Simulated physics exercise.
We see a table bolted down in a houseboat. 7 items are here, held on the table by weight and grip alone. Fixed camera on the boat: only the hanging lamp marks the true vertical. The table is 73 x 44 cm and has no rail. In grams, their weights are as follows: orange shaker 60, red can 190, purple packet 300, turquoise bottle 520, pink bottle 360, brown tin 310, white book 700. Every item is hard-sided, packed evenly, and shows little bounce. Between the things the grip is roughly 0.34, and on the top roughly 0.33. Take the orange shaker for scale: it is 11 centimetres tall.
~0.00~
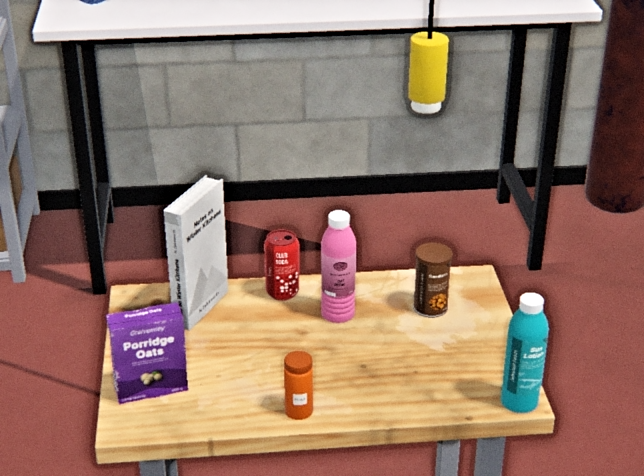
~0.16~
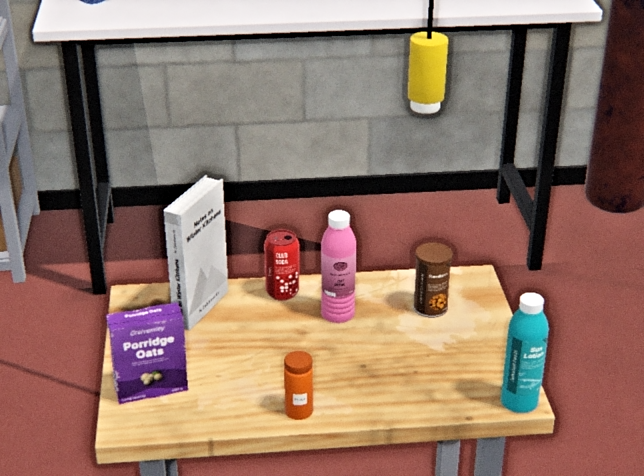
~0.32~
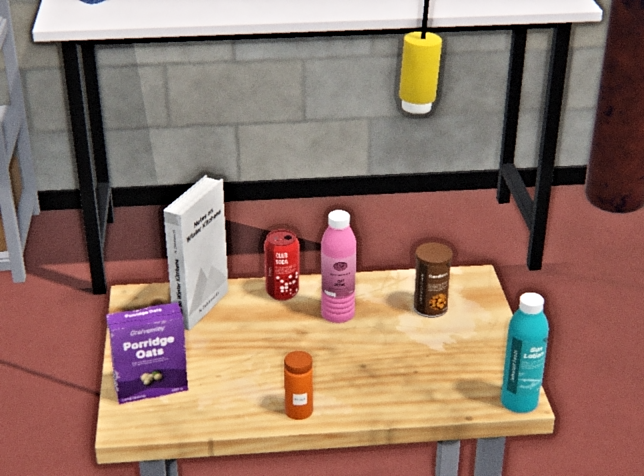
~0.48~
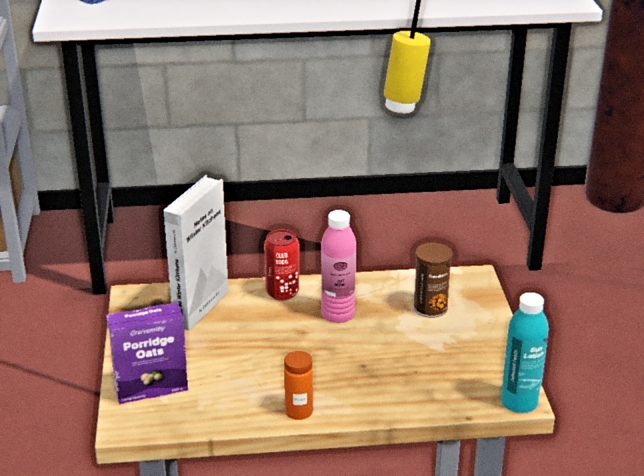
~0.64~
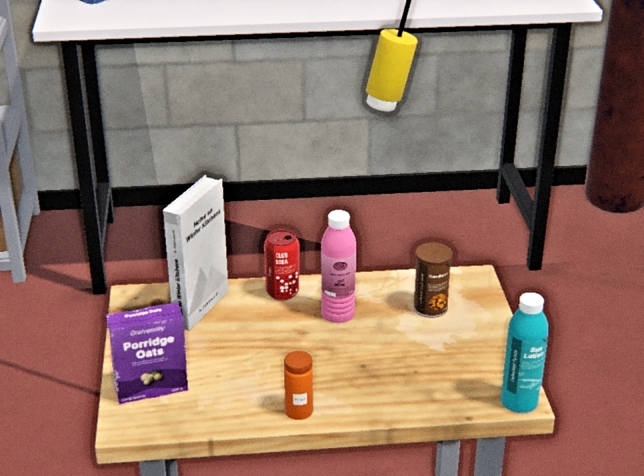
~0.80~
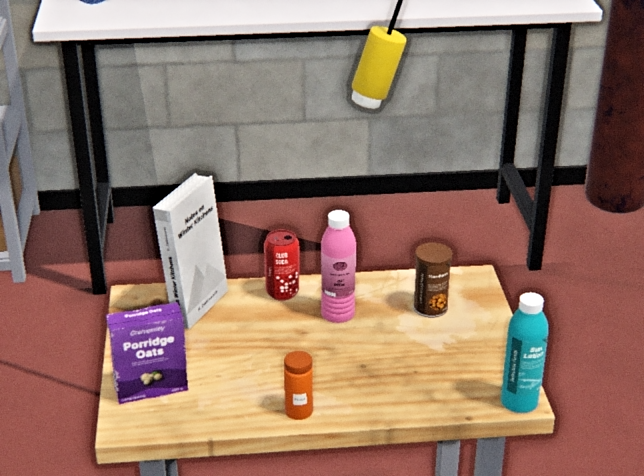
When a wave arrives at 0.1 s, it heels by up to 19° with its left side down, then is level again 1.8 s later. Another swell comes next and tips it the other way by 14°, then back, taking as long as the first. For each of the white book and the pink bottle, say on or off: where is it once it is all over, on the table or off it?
At the end, the white book exits the table, the pink bottle never exits the table.
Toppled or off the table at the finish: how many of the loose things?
It comes to 2.
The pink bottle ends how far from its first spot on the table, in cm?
Displacement: Approx. 18 cm.
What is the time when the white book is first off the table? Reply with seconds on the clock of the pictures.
Answer: About 1.2 s.
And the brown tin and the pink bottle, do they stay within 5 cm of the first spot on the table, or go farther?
Brown tin: Remains in place. Pink bottle: Is displaced.
Around 1.20 s, heel 17°, left side down; white book now off the table; pink bottle tipped 7° against what carries it near (331, 265).
Around 1.50 s, heel 8°, left side down; pink bottle tipped 69° against what carries it near (272, 288).
Around 1.70 s, heel 2°, left side down; pink bottle on its side near (248, 305).
Finally (4.2 s), off the table, white book; on their side or leaning hard on the table, pink bottle; the other 5 still in place (within 5 cm). In the last view, pink bottle near (248, 305).
